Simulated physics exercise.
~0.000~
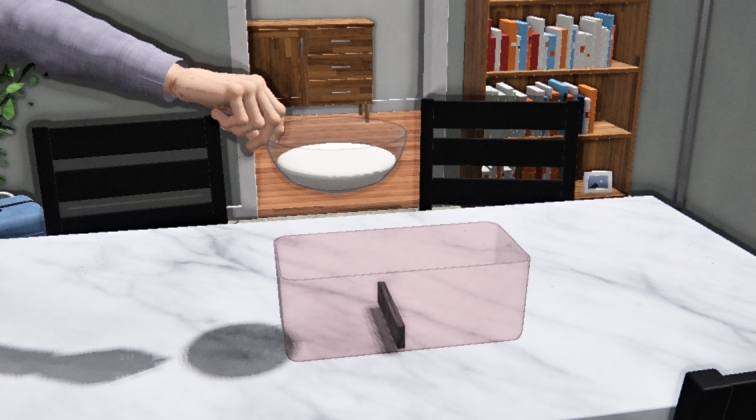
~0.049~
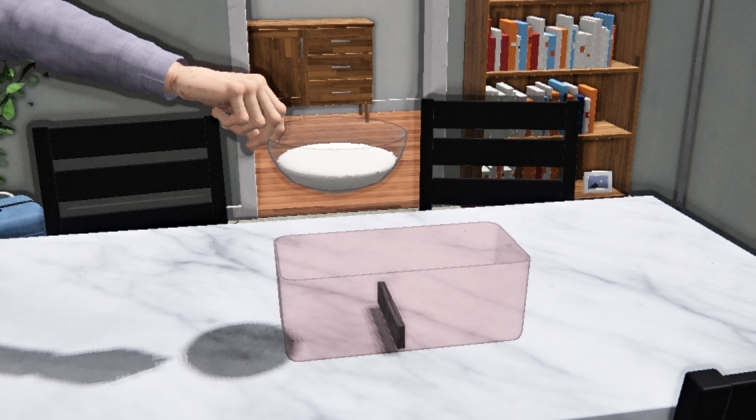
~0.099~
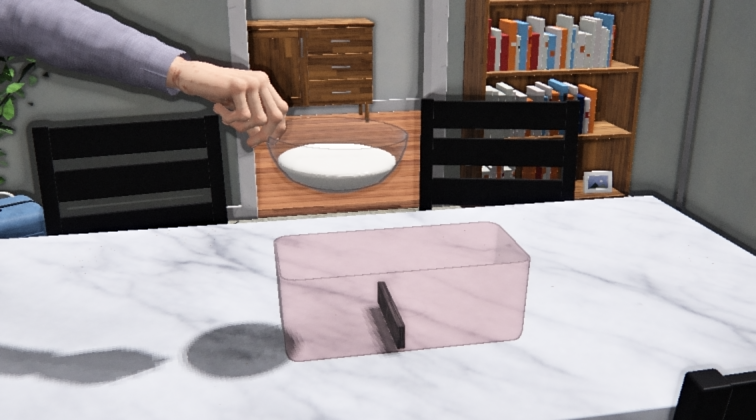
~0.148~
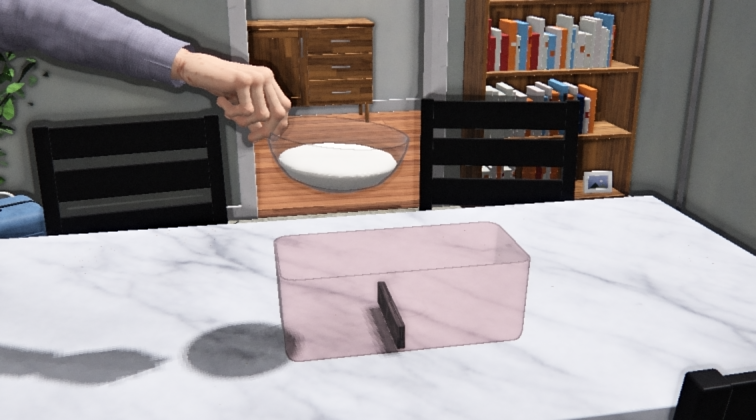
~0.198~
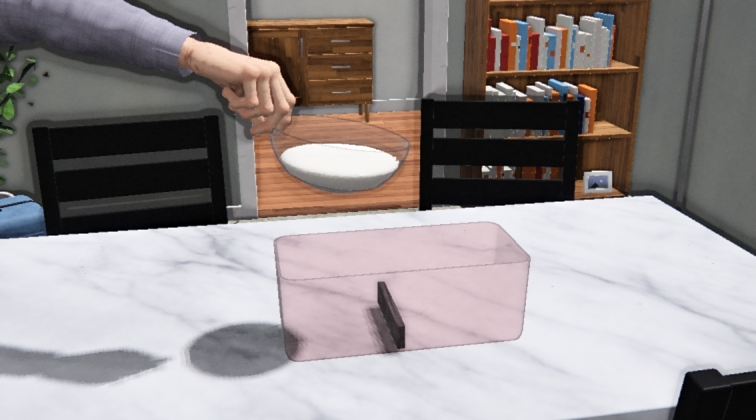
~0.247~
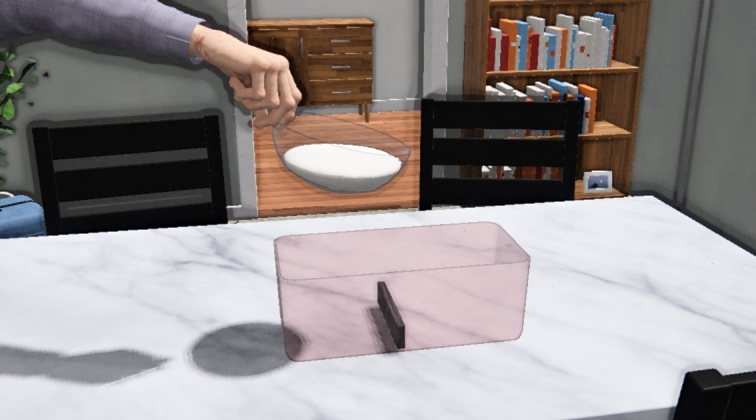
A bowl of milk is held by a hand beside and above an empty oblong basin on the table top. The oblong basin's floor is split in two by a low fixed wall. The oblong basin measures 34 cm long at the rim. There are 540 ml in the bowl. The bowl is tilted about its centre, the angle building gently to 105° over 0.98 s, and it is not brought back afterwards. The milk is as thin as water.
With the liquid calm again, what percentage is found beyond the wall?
Beyond the wall there is roughly 83 percent.
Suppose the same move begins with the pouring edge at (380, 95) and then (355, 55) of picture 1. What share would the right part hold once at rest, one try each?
Around 70 per cent first, around 55 per cent next.
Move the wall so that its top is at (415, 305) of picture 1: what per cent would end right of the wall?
In that case some 65 per cent.
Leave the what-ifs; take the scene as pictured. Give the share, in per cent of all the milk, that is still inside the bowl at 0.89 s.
What remains is about 0 percent of it all.
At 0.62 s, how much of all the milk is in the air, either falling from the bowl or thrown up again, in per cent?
42 %.
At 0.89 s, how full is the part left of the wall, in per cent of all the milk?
The left part holds close to 14 per cent.
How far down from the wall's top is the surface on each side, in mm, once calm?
Left roughly 32 mm; right roughly 20 mm.
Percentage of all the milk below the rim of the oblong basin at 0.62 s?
Some 24 per cent.
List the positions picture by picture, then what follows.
The first frame shows tilt 0°; pouring edge (405, 130); surface from (276, 160) to (394, 154); the oblong basin's rim runs from (277, 259) to (513, 241); the wall's top is at (391, 303).
The second frame shows tilt 1°; pouring edge (405, 131); surface from (276, 160) to (394, 154).
The third frame shows tilt 3°; pouring edge (406, 133); surface from (277, 159) to (394, 155).
The fourth frame shows tilt 6°; pouring edge (407, 137); surface from (278, 158) to (395, 157).
The fifth frame shows tilt 10°; pouring edge (408, 142); surface from (280, 157) to (397, 158).
The sixth frame shows tilt 16°; pouring edge (408, 149); surface from (282, 156) to (399, 159).
By 0.62 s the tilt is 73° and 34 per cent is still to pour, 0 is left of the wall and 24 right of it.
By 0.89 s the tilt is 103° and 0 per cent is still to pour, 14 is left of the wall and 82 right of it.
By 1.17 s the tilt is 105° and 0 per cent is still to pour, 16 is left of the wall and 83 right of it.
By 1.48 s the tilt is 105° and 0 per cent is still to pour, 16 is left of the wall and 83 right of it.
At rest 16 per cent lies left of the wall, 83 right of it and 1 outside.
